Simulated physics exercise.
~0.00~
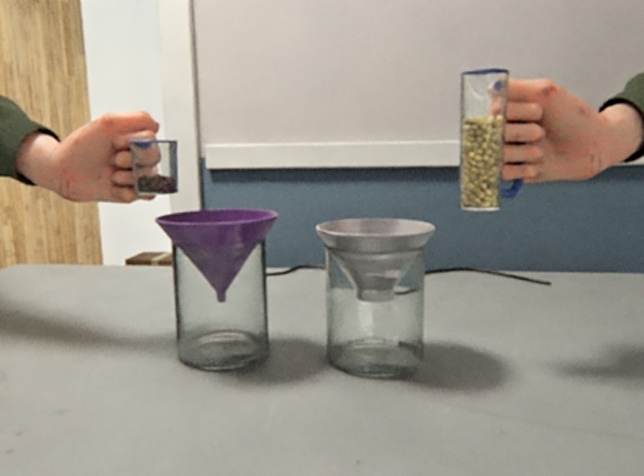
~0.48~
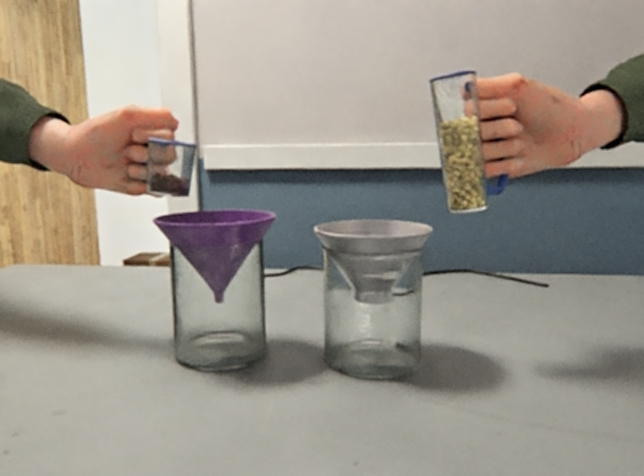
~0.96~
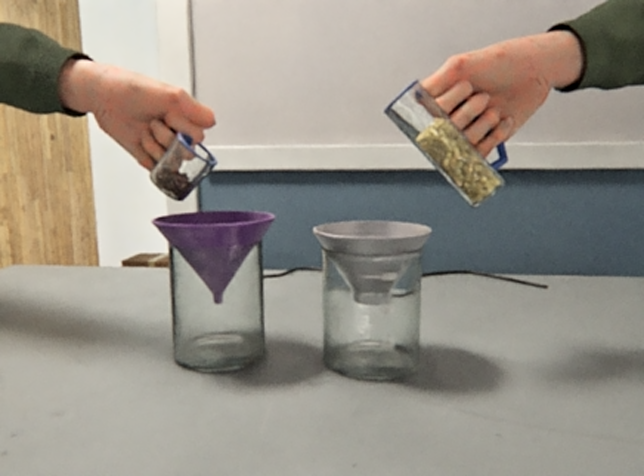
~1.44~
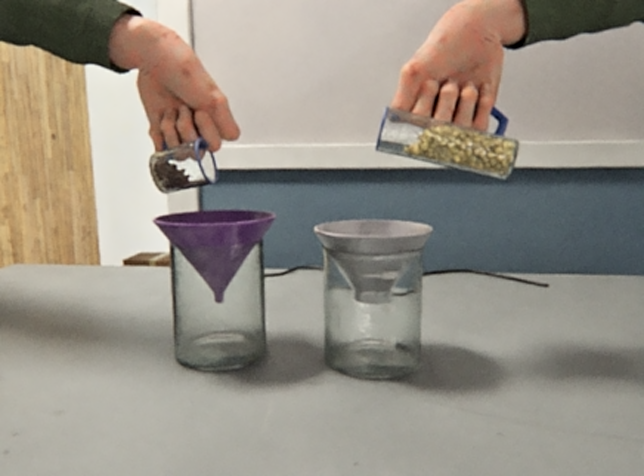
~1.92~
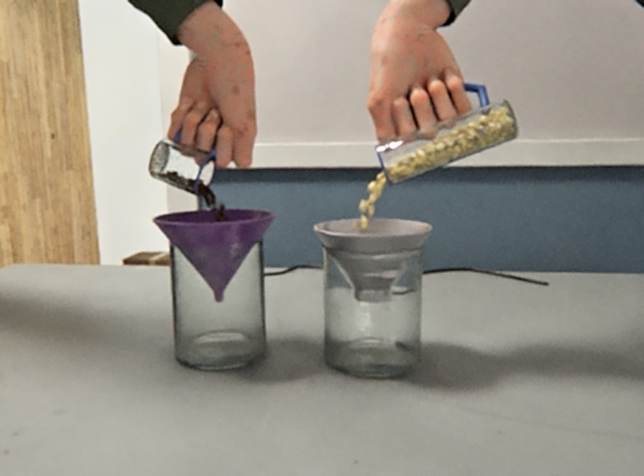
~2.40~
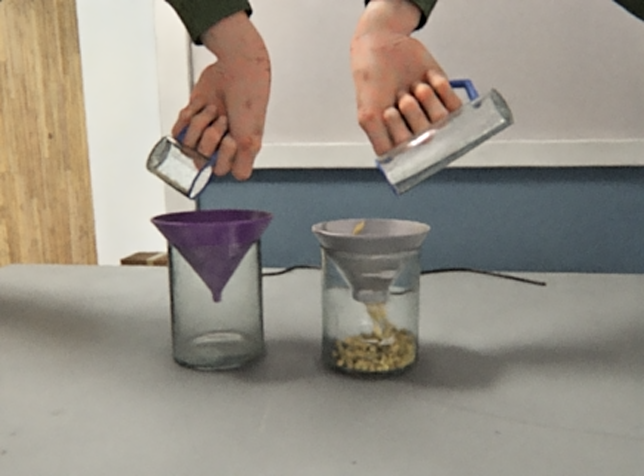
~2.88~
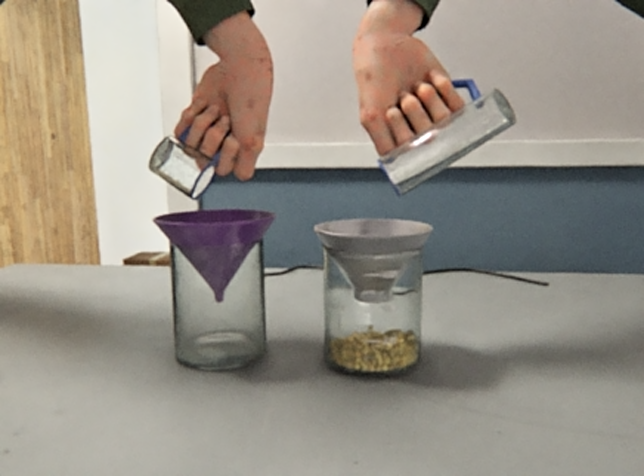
A person's two hands, in dark green sleeves, hold clear cups above a grey table, seen from the front by a slightly swaying camera. The left cup holds a little dark material, the right one many pale yellow-green pieces. Below stand two glass jars, the left with a purple funnel and the right with a grey one. The hands tilt both cups inward until the contents spill into the funnels. The pale pieces run through the grey funnel and settle in the right jar. Both cups end empty and tipped over, while the dark material stays stuck in the purple funnel, leaving the left jar empty.
